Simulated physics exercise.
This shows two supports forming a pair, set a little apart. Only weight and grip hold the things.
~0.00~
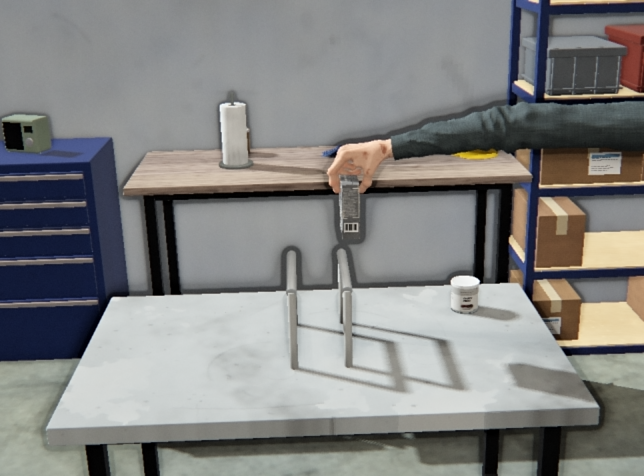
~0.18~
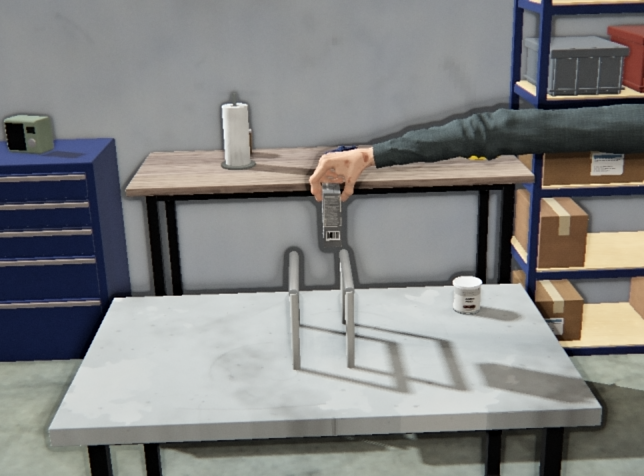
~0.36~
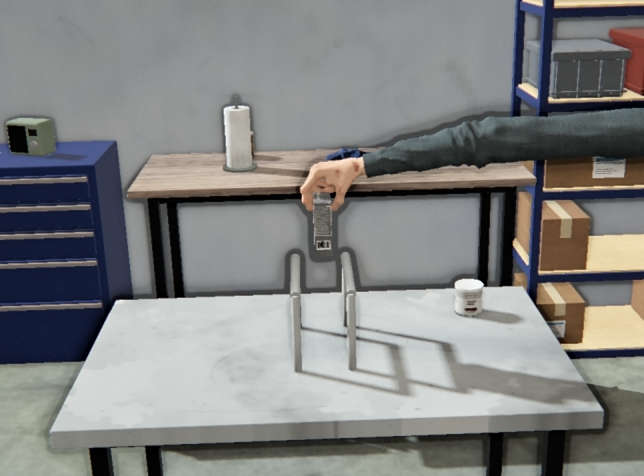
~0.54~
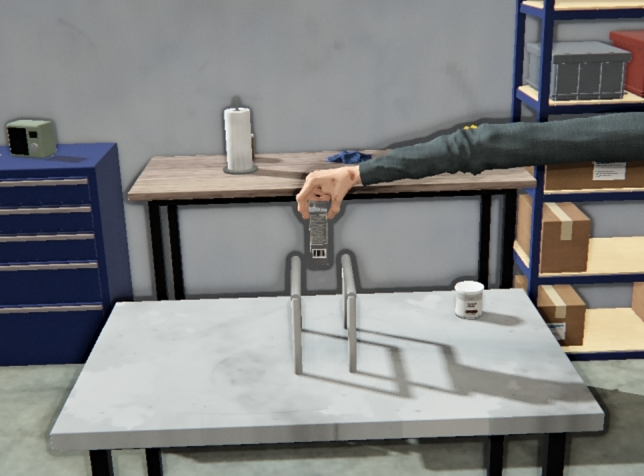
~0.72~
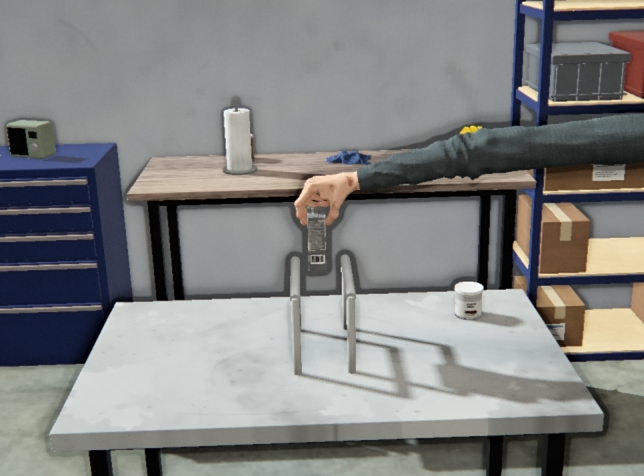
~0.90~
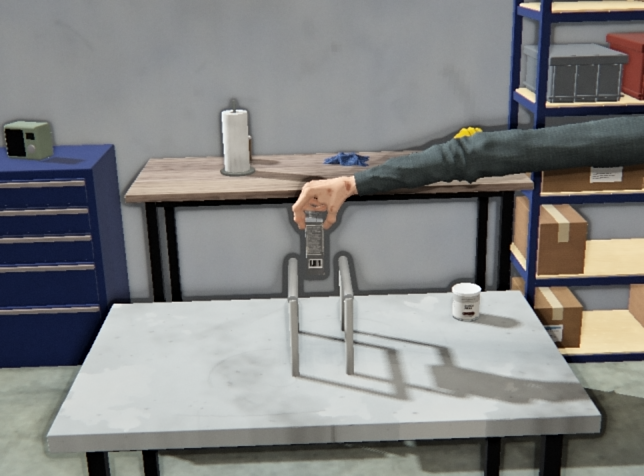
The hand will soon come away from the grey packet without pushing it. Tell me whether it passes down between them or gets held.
It's going to come through.
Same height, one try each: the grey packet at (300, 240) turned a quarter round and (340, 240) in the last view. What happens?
The first time it does not get through, and the second time it makes it through.
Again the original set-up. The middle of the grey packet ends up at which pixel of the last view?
Near (317, 327).
After 1.22 s, grey packet shifted well along near (317, 329).
After 1.56 s, grey packet shifted well along near (317, 327).
In the end (1.9 s), moved from the start, grey packet; white tin unmoved. At the end, from the last picture's camera, grey packet near (317, 327). The packet reaches the table.
